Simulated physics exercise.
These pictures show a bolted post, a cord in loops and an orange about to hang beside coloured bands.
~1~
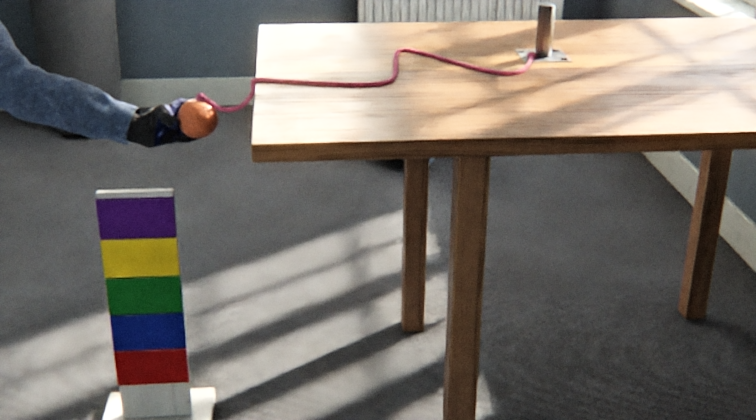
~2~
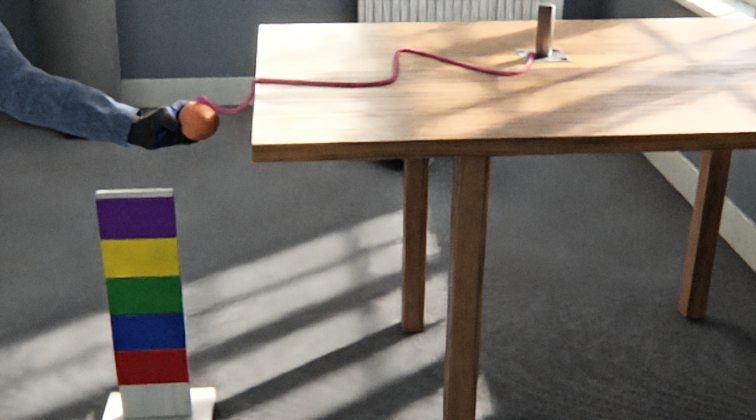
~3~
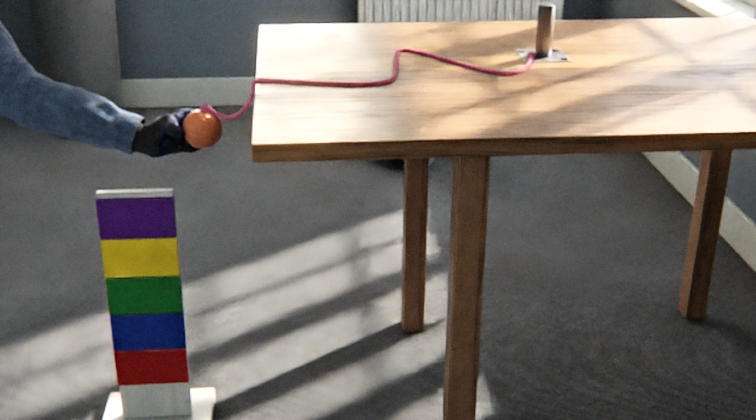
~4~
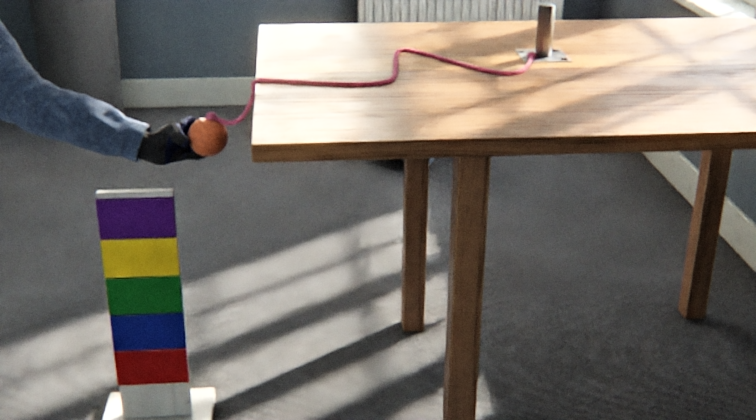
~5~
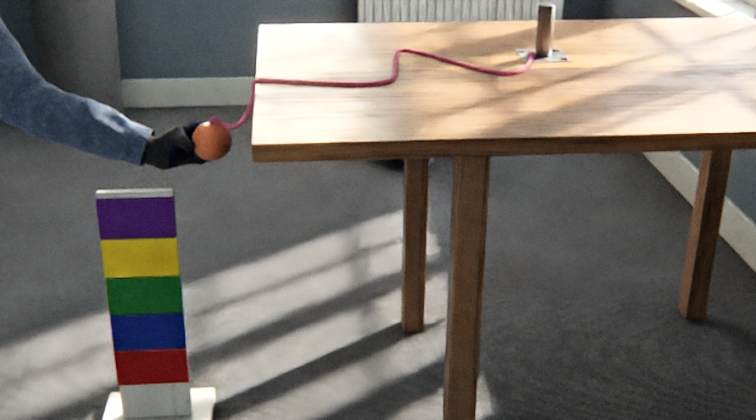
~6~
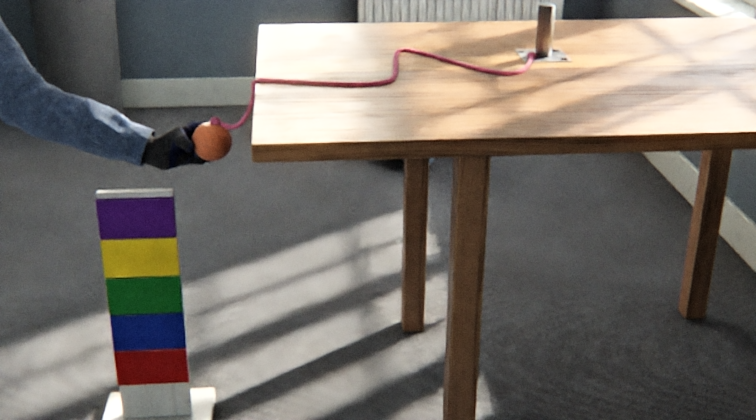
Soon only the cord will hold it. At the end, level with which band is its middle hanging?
Level with blue.
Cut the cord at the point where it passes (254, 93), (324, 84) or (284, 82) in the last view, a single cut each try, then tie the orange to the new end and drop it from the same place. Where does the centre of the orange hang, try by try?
The three tries give approximately (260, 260), (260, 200) and (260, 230).
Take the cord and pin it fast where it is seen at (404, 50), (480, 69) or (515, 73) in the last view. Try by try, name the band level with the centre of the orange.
For the first place it's yellow, for the second green, and for the third green.
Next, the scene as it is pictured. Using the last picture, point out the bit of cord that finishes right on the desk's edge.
Look around (396, 69).
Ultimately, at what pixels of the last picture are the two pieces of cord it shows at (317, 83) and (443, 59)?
At (261, 185) for the first, at (382, 64) for the second.
Soon after, orange near (268, 292); level with green.
After that, orange near (274, 313); level with blue.
In the end, orange near (270, 316); level with blue. At blue.
